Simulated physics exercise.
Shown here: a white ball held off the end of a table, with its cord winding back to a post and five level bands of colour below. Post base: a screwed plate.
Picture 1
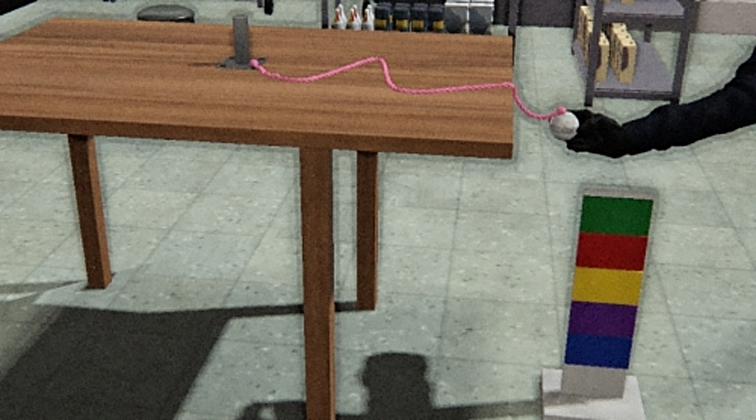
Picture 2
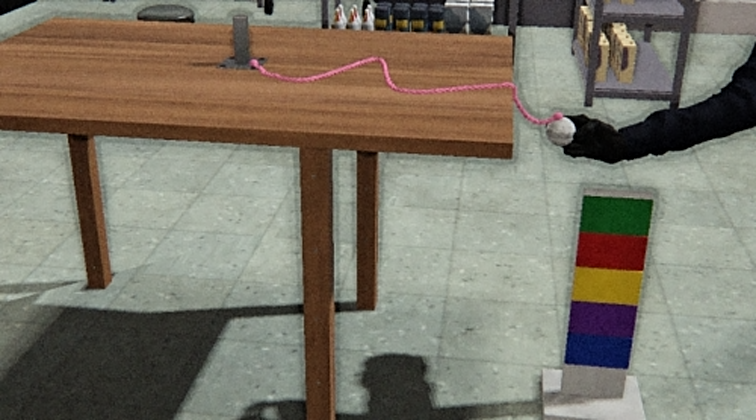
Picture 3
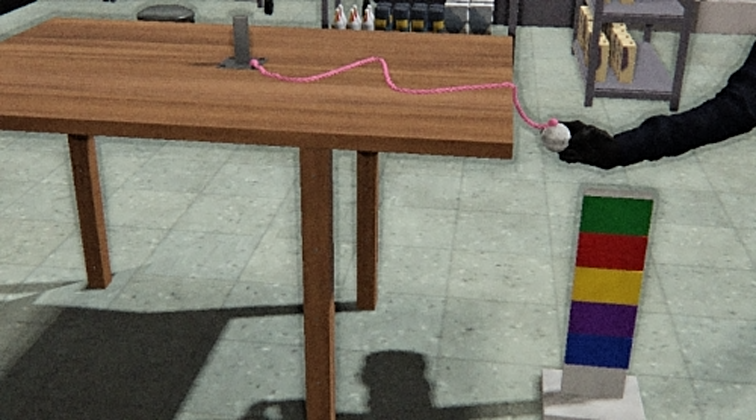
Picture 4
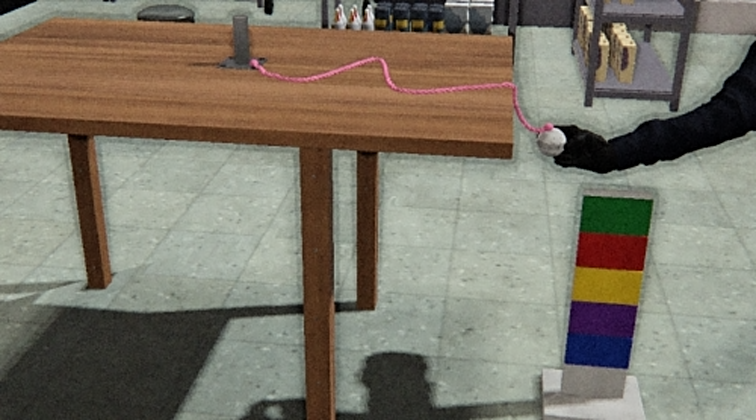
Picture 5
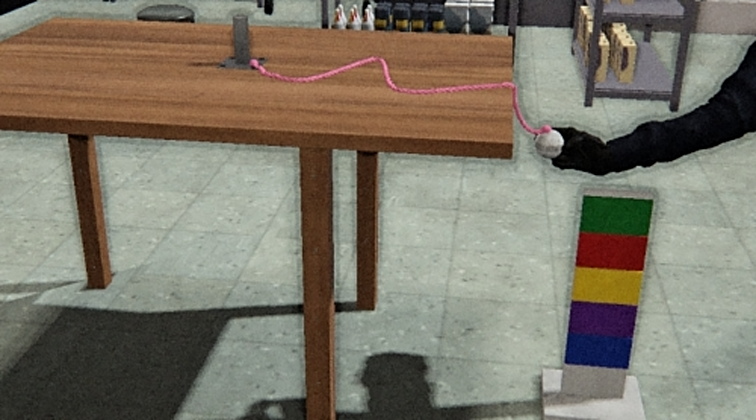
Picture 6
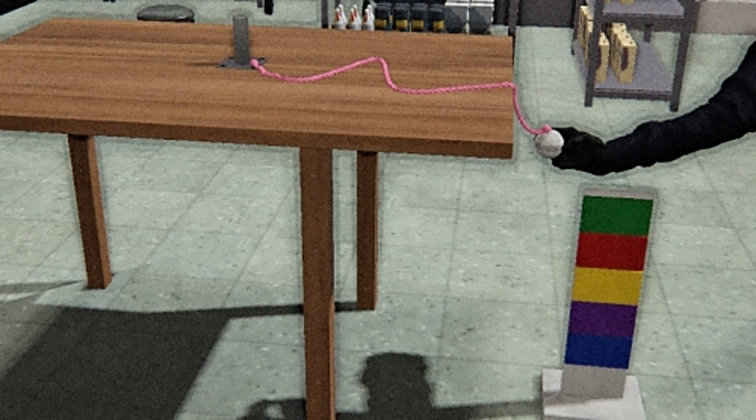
Gloved hand easing a white ball on a pink cord slightly down and left beside a wooden table, then keeping still.
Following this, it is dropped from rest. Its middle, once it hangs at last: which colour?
Colour: Purple.
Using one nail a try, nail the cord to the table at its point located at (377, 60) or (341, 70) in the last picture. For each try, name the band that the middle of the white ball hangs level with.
Taking the two tries in turn, you'd get red and then yellow.
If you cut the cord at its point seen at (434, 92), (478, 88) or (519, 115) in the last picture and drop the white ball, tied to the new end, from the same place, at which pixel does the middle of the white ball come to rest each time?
Try 1: About (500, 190). Try 2: About (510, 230). Try 3: About (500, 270).
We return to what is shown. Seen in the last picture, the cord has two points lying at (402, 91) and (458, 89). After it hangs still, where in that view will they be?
First one: (509, 142); second one: (506, 192).
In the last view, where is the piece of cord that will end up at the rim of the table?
It's the point at about (387, 76).
Soon after, ball near (513, 310); level with purple.
Then, ball near (487, 306); level with purple.
At rest, ball near (494, 310); level with purple. The purple one.
